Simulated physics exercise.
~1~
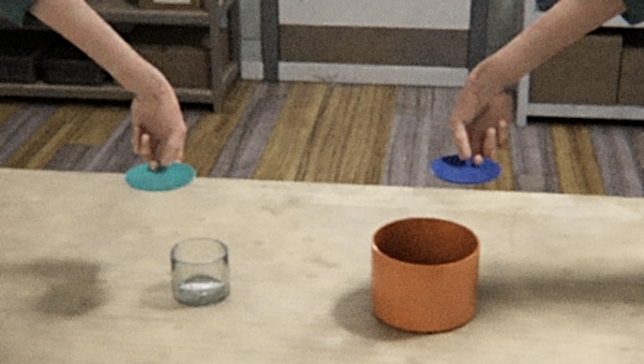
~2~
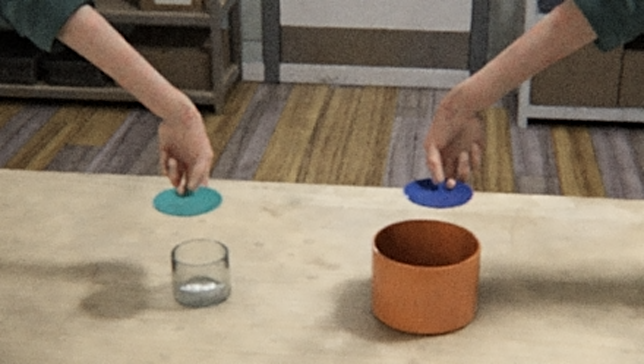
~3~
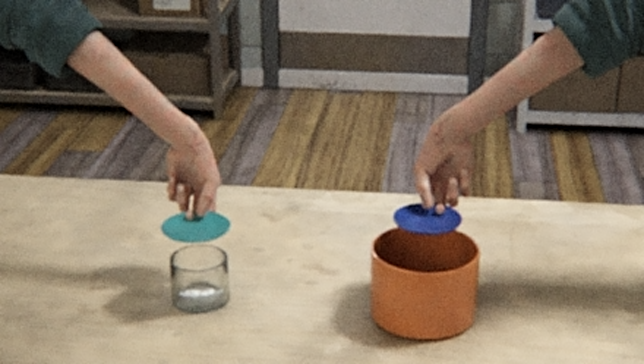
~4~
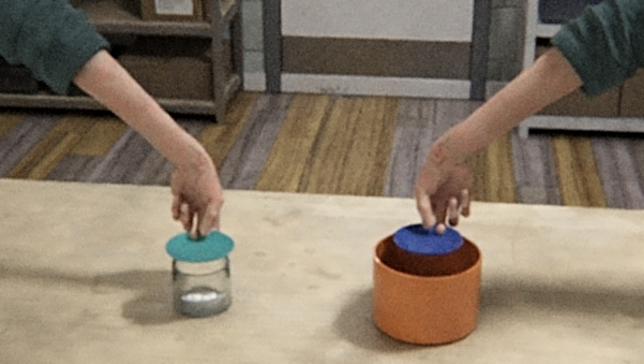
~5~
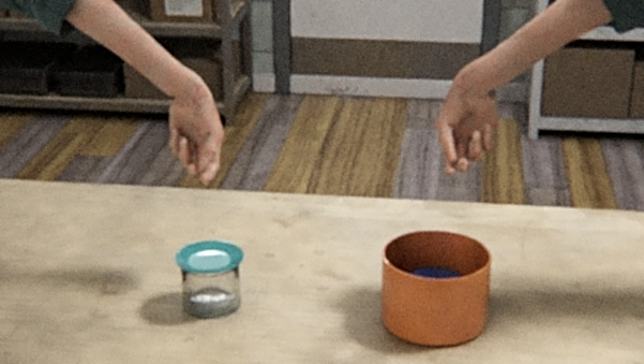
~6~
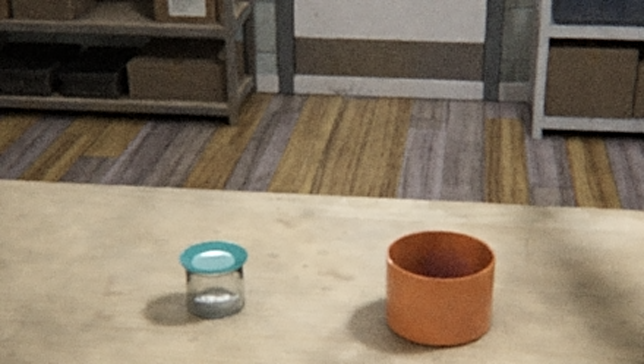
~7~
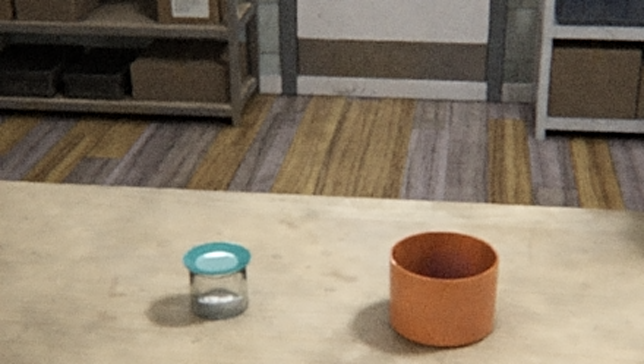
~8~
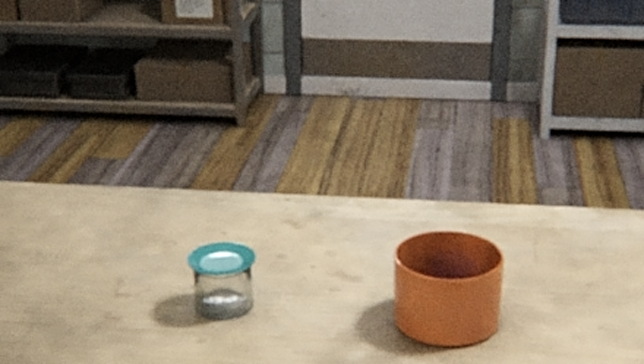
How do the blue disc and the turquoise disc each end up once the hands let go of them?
The turquoise disc stays resting on the rim of the glass and covers its opening. The blue disc falls inside the orange pot, leaving it open.
